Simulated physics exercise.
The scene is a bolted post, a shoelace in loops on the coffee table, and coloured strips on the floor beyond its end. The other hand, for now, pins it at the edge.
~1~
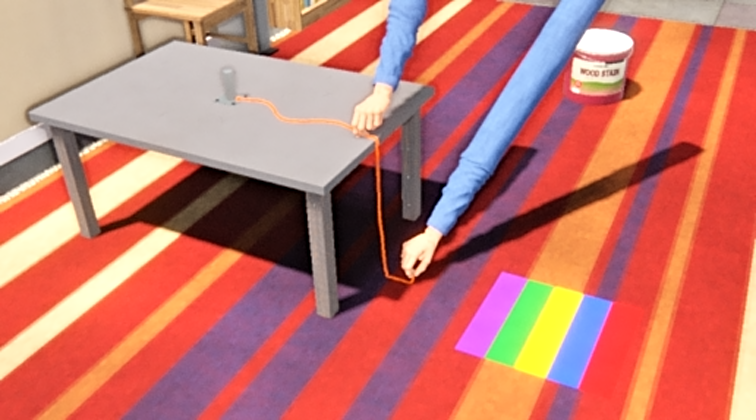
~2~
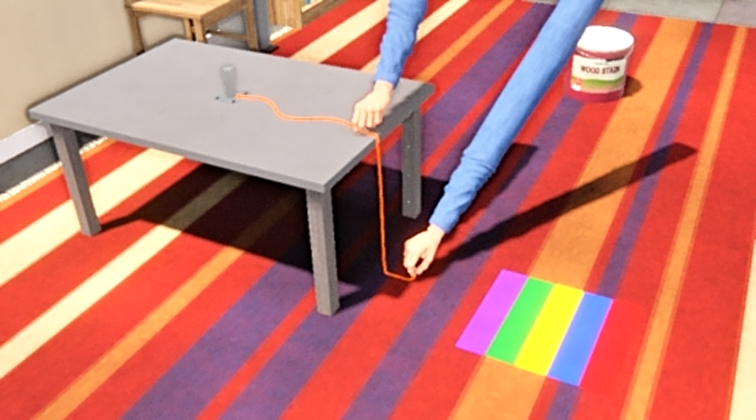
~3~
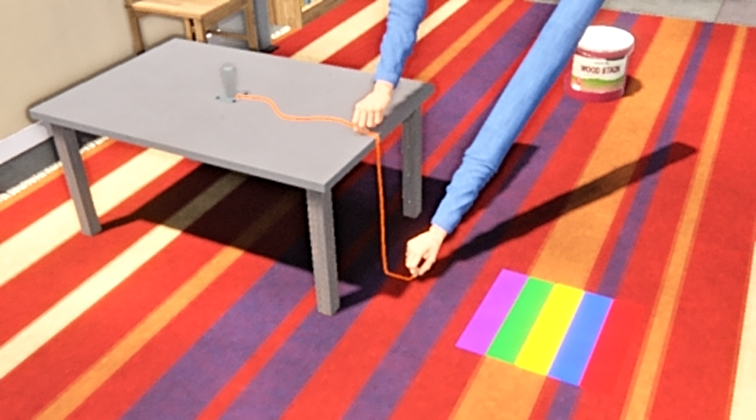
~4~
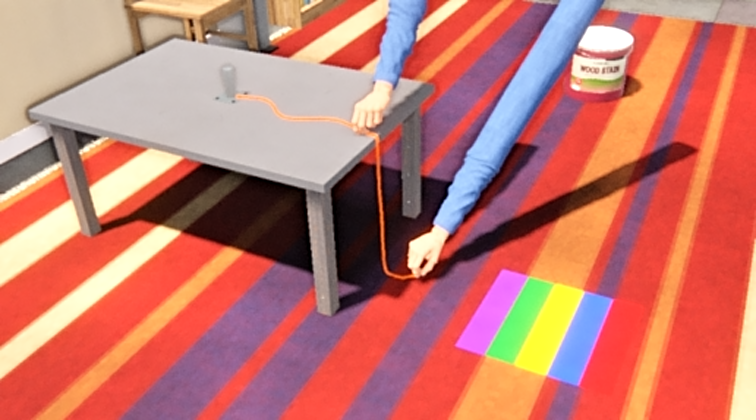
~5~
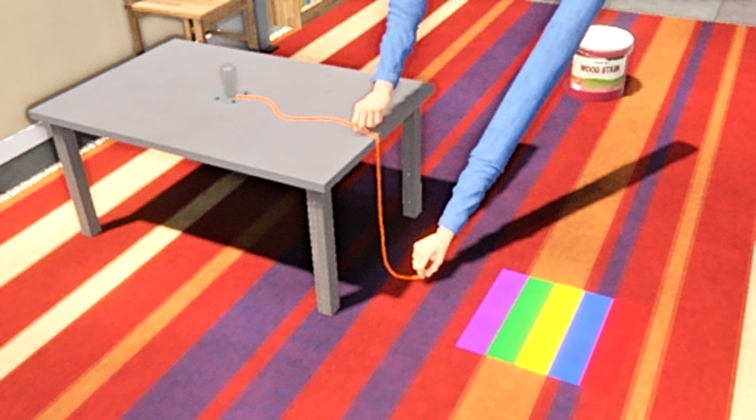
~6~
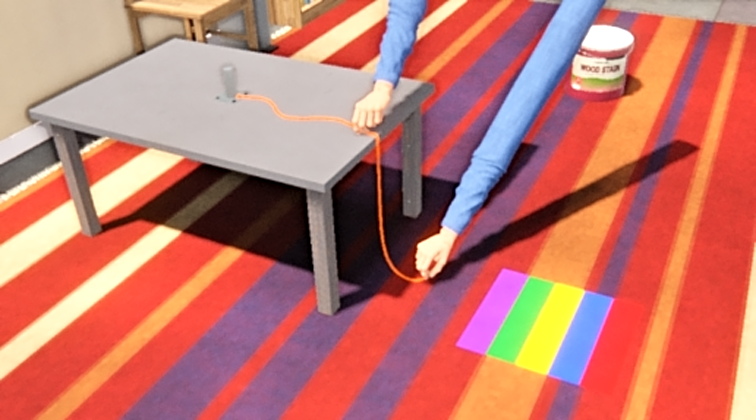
An orange shoelace hung over the edge of a gray coffee table, pinned there by one hand, while the other hand drew its lower end slightly right, near coloured strips on the striped floor.
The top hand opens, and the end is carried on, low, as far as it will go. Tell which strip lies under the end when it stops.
The green strip.
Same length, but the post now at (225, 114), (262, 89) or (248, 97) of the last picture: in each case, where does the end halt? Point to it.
About (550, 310), (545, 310) and (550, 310).
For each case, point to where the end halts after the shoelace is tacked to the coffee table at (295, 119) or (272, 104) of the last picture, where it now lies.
Approximately (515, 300), then (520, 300).
Soon after, end near (477, 289); short of the strips.
Then, end near (508, 298); over purple.
At full stretch, end near (526, 304); over green. It gets as far as the green strip.
